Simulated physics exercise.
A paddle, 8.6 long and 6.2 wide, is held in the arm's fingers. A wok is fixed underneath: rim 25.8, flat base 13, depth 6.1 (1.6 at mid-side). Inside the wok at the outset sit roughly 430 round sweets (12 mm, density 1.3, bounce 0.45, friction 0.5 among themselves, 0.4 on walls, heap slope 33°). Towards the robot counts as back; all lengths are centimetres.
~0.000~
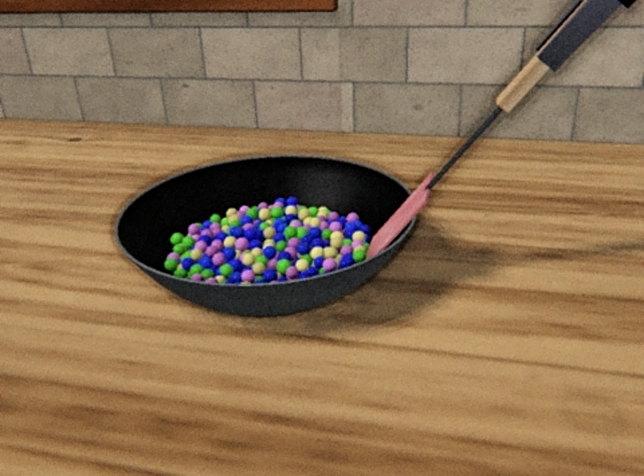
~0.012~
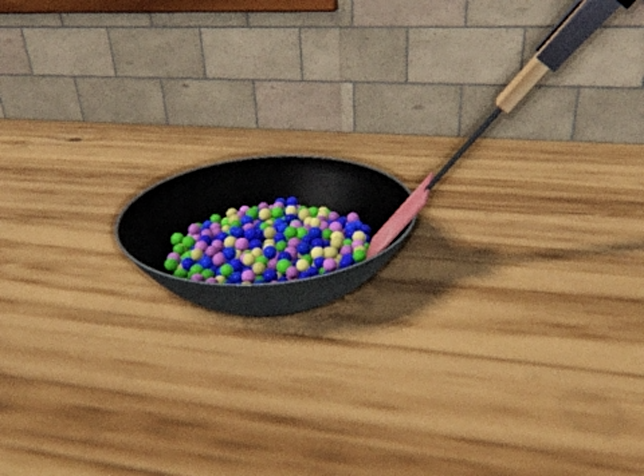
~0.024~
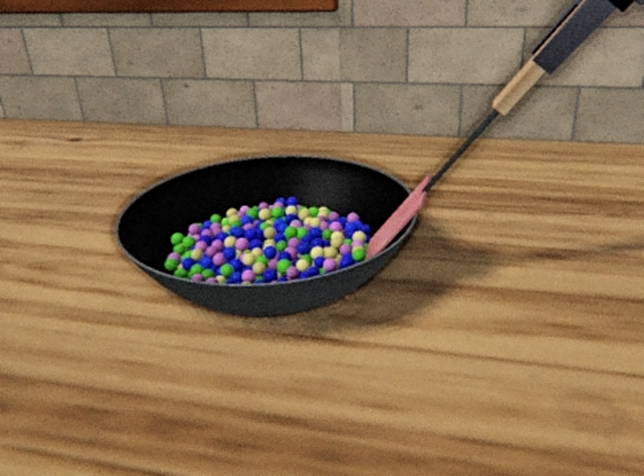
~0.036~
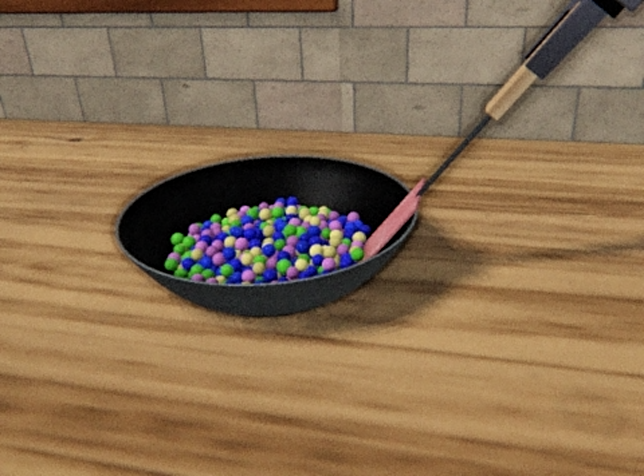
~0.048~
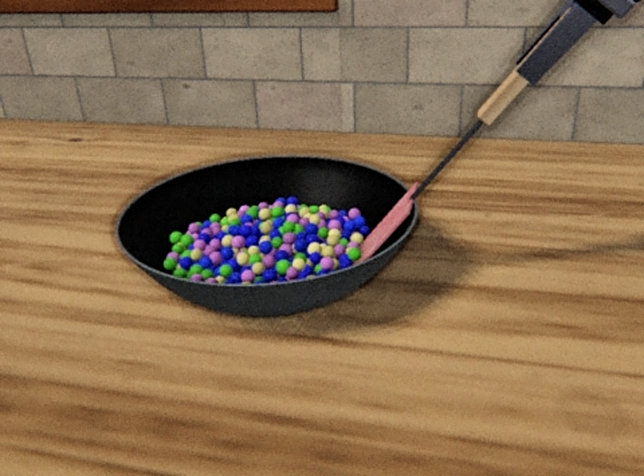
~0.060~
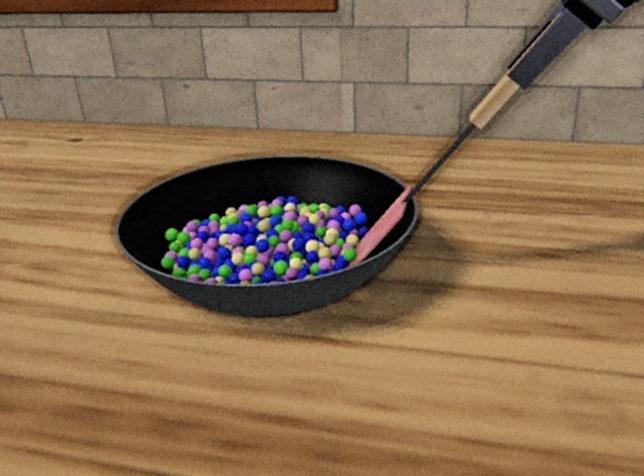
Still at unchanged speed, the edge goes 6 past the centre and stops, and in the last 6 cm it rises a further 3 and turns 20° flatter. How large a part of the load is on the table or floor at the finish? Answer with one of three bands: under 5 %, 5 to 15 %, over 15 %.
Under 5 %.
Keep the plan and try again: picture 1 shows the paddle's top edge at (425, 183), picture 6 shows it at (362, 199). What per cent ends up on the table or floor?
Around 10 per cent finishes on the table or floor.
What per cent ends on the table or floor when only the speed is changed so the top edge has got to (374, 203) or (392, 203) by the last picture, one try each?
5 % and 0 %.
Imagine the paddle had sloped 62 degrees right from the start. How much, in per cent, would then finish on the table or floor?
Result, estimated: 0 %.
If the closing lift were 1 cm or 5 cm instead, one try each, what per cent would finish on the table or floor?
0 and 0 per cent.
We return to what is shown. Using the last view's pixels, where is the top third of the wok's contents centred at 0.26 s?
The middle lies somewhere about (216, 224).
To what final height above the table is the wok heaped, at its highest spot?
About 6.5 cm above the table.
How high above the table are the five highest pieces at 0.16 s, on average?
Estimated height above table: Approx. 4 cm.
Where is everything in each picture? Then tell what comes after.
Paddle top edge at (430, 186), sloping 53°; upper third of the load around (277, 243), from x 170 to 365, top at y 205; 427 in the wok, in the first picture.
Paddle top edge at (429, 187), sloping 53°; upper third of the load around (277, 243), from x 170 to 365, top at y 205, in the second picture.
Paddle top edge at (427, 189), sloping 53°; upper third of the load around (276, 243), from x 170 to 365, top at y 205, in the third picture.
Paddle top edge at (421, 193), sloping 53°; upper third of the load around (277, 243), from x 170 to 365, top at y 205, in the fourth picture.
Paddle top edge at (414, 197), sloping 53°; upper third of the load around (275, 242), from x 170 to 365, top at y 205, in the fifth picture.
Paddle top edge at (407, 200), sloping 53°; upper third of the load around (269, 240), from x 170 to 365, top at y 200; 427 in the wok, in the sixth picture.
After 0.16 s, sloping 53°, highest piece 5 above the table; 427 in the wok.
After 0.26 s, sloping 44°, highest piece 6 above the table; 427 in the wok.
After 0.51 s, sloping 33°, highest piece 6 above the table; 427 in the wok.
After 1.56 s, sloping 33°, highest piece 6 above the table; 427 in the wok.
At rest, 427 in the wok. That is 0 % on the table or floor.
